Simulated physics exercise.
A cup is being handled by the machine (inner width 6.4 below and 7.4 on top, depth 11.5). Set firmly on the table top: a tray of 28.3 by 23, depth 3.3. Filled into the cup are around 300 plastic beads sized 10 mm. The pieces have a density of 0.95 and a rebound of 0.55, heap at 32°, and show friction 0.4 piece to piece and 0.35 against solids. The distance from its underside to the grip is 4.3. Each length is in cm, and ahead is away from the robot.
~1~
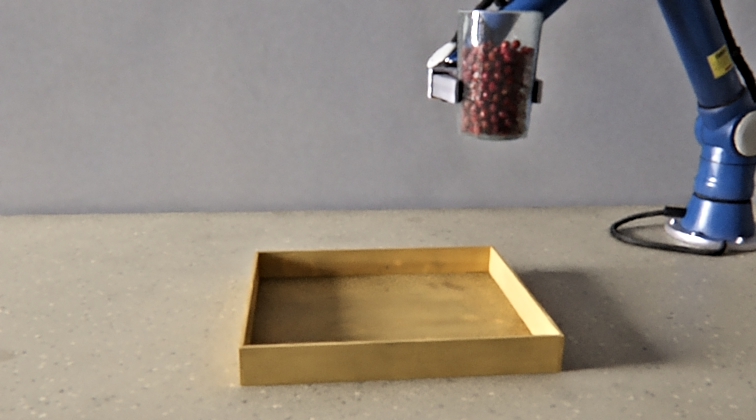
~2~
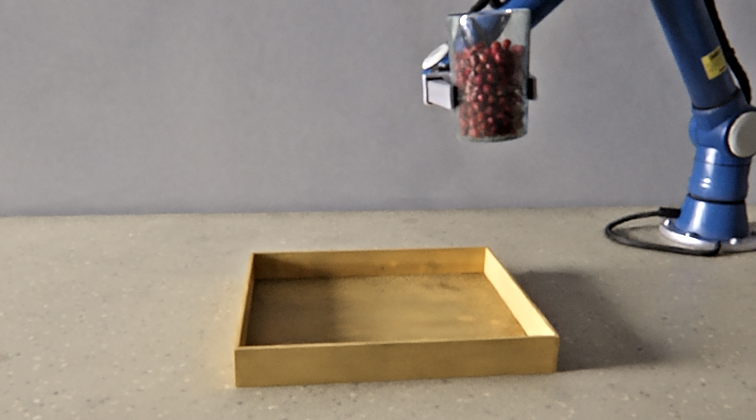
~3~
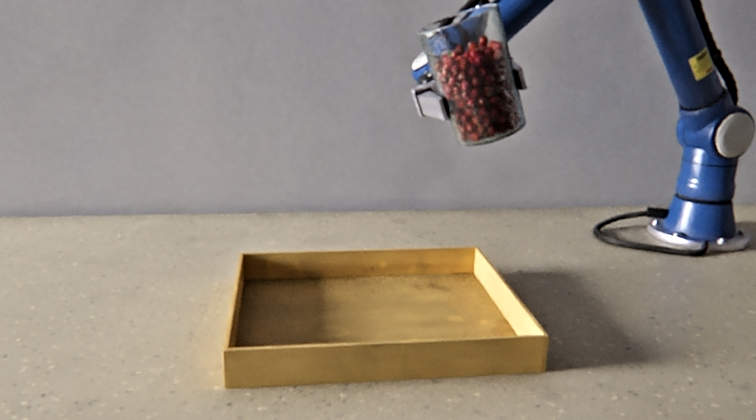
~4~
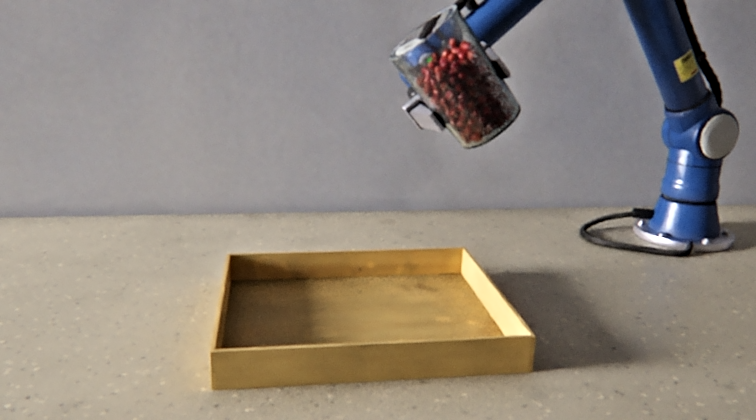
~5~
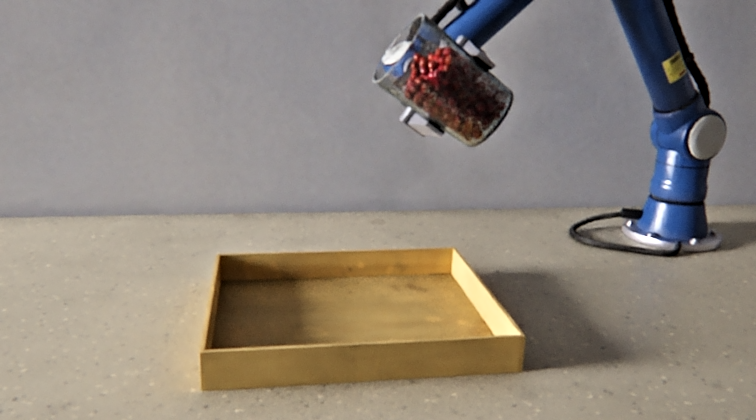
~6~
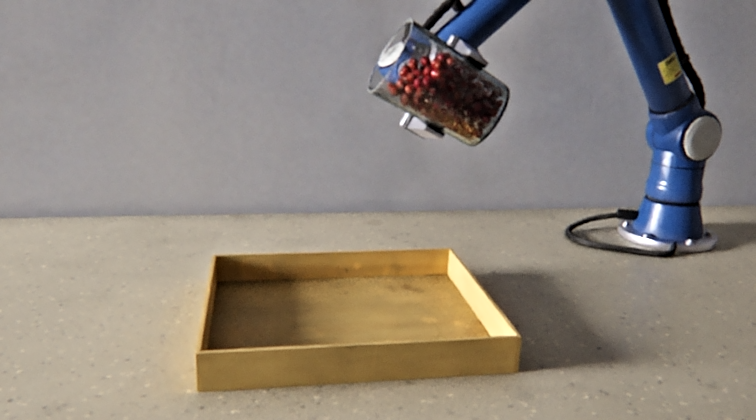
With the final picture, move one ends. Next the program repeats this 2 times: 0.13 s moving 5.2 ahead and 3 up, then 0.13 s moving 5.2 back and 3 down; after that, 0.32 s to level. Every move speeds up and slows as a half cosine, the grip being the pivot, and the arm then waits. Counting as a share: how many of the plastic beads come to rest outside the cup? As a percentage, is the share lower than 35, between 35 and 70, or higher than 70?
The share is between 35 and 70 per cent.
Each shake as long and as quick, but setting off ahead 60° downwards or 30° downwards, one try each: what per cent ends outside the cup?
Near 5 and 15 percent respectively.
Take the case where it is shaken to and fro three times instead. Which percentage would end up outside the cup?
Approx. 60 per cent.
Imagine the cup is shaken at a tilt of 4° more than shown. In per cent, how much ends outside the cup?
Estimate: Close to 55 in a hundred.
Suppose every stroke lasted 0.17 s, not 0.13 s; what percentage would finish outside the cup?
In that case around 25 per cent.
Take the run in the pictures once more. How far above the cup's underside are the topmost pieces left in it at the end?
It reaches close to 6.5 cm in the end.
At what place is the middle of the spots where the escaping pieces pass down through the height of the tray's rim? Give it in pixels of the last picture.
Near (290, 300).
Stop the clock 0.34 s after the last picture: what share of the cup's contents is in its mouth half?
About 25 per cent.
Then, 0.34 s after the last picture, tilted 61° forward, highest piece 28 above the table; 193 in the cup, 105 in flight or on a rim.
Then, 0.67 s after the last picture, tilted 33° forward, highest piece 28 above the table; 151 in the cup, 129 in the tray, 12 on the table or floor, 6 in flight or on a rim.
Then, 1.04 s after the last picture, level, highest piece 26 above the table; 151 in the cup, 133 in the tray, 14 on the table or floor.
Then, 2.09 s after the last picture, level, highest piece 26 above the table; 151 in the cup, 133 in the tray, 14 on the table or floor.
Final count, 151 in the cup, 133 in the tray, 14 on the table or floor. That is 49 % outside the cup.
